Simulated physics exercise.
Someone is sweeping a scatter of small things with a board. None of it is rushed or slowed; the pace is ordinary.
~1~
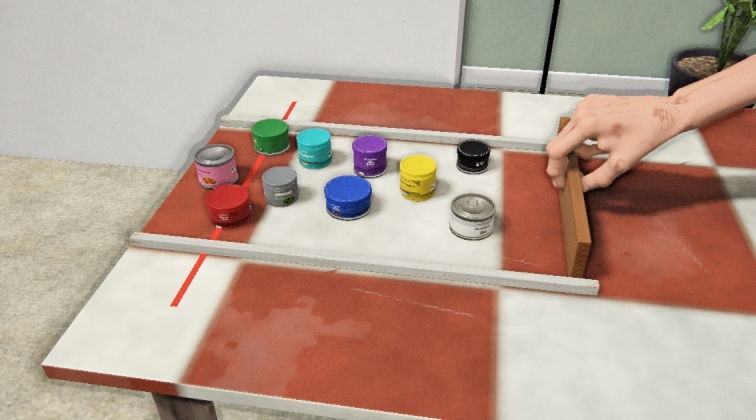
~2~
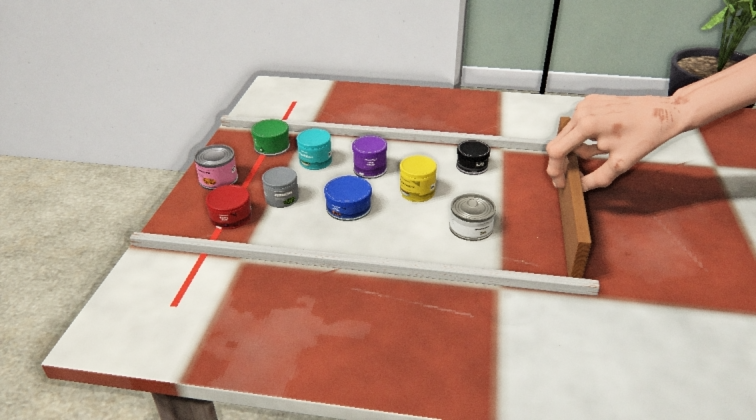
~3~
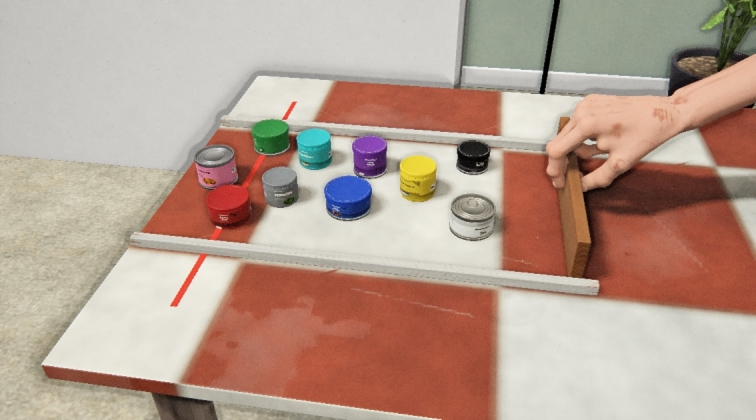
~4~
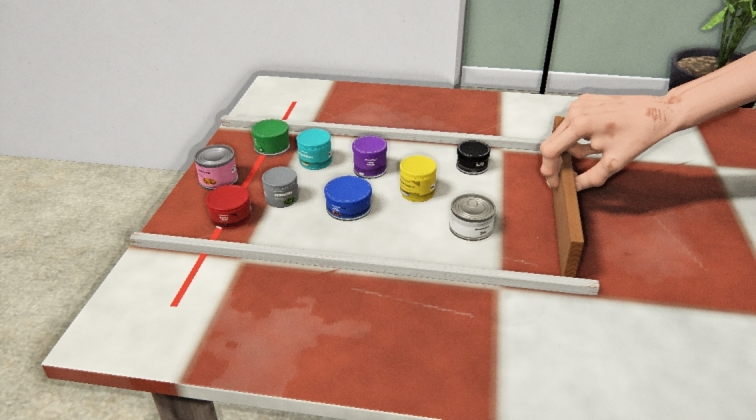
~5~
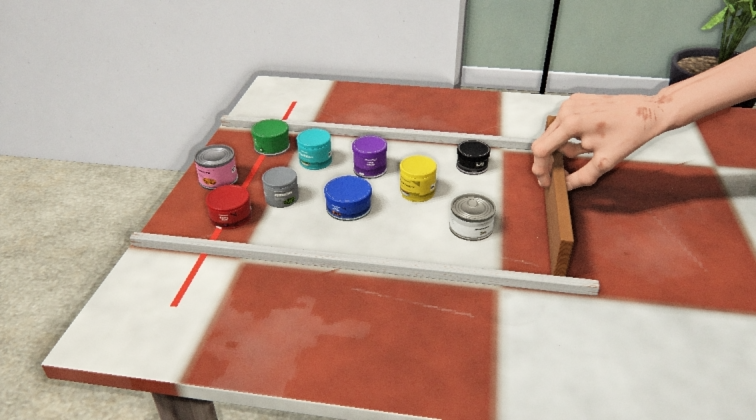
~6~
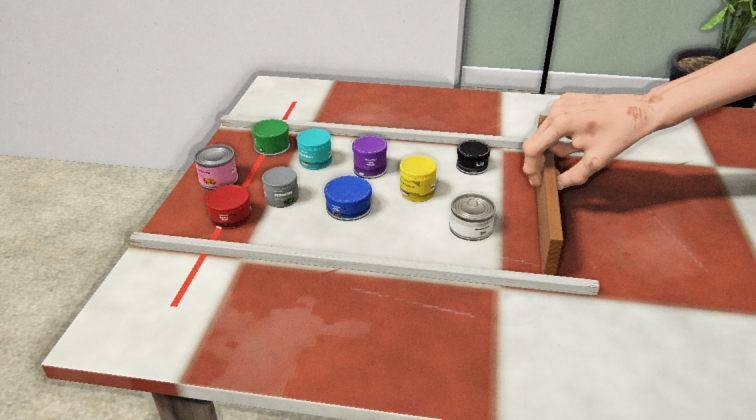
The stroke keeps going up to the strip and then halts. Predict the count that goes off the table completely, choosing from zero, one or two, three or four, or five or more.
All but one or two remain.
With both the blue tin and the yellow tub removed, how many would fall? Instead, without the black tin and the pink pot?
Count: 0 (first case); 1 (second).
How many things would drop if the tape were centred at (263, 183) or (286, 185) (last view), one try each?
Tallies: 0, 0.
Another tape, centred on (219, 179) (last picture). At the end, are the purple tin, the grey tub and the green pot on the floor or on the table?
Purple tin stays put, grey tub goes off, green pot goes off.
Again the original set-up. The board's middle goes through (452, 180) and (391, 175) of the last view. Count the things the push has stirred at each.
Counts: 2 and 5.
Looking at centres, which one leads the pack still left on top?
It would be the pink pot.
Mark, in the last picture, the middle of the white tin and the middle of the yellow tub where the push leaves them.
White tin: (209, 199); yellow tub: (229, 168).
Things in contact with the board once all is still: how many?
The figure is 4.
A little later, none off yet; pink pot at rest near (216, 167); red tub at rest near (229, 207); green pot at rest near (271, 137).
When it is over, the number that fall off is one or two; down, grey tub.
